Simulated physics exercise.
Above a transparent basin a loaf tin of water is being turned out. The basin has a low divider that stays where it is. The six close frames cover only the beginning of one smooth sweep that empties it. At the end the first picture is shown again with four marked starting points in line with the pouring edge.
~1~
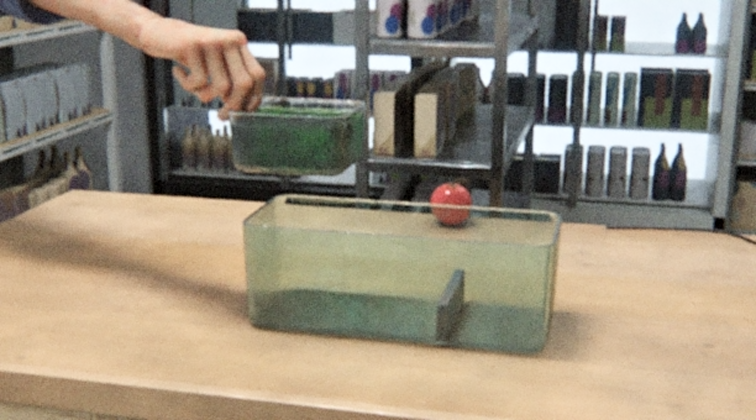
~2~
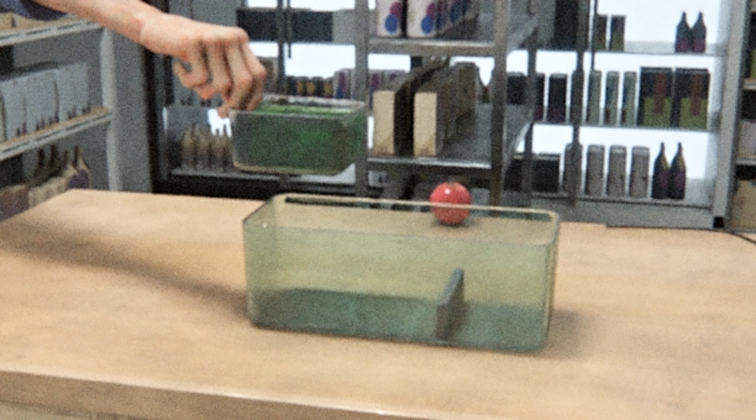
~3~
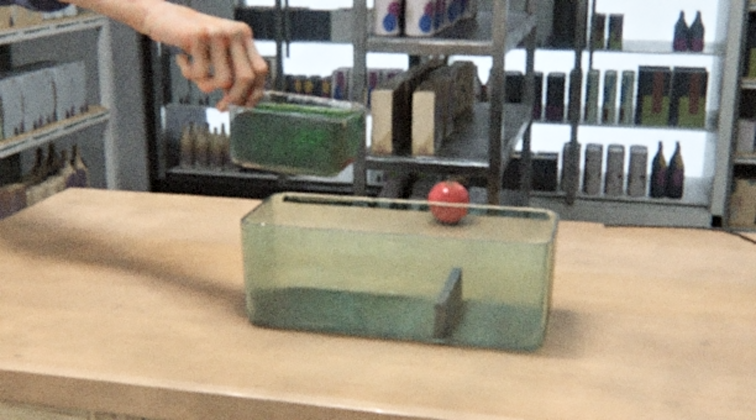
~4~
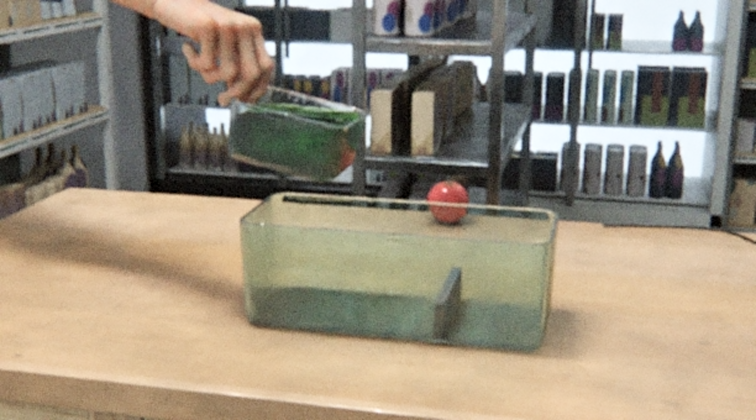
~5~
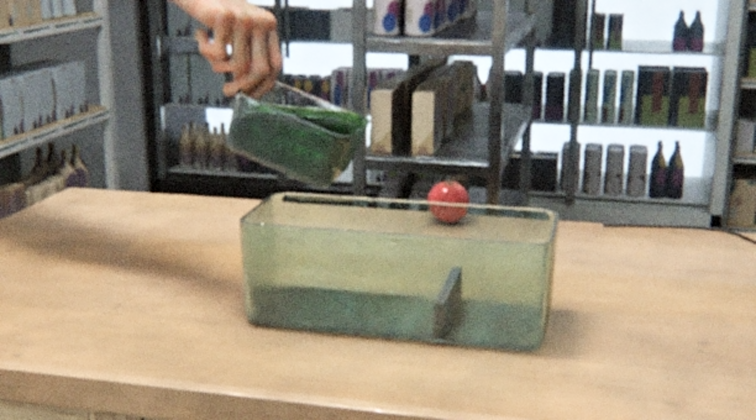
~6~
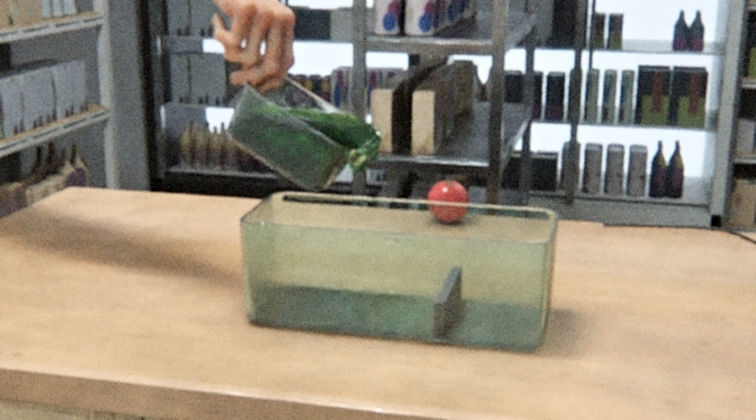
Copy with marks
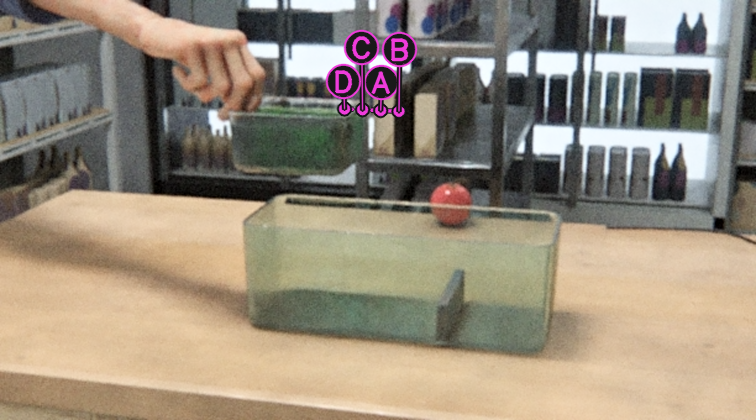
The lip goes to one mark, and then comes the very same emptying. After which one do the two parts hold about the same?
Use dot B.
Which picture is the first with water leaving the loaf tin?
In picture 5.
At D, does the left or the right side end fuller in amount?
The left side.
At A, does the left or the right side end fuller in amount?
The left side.
On the marked copy, A at (380, 110); B at (399, 111); C at (362, 109); D at (344, 108).
Choosing A, about 75 % ends left of the wall and 19 % right of it; 6 % is lost outside.
Choosing B, about 48 % ends left of the wall and 50 % right of it.
Choosing C, about 92 % ends left of the wall and 6 % right of it.
Choosing D, about 91 % ends left of the wall and 7 % right of it.
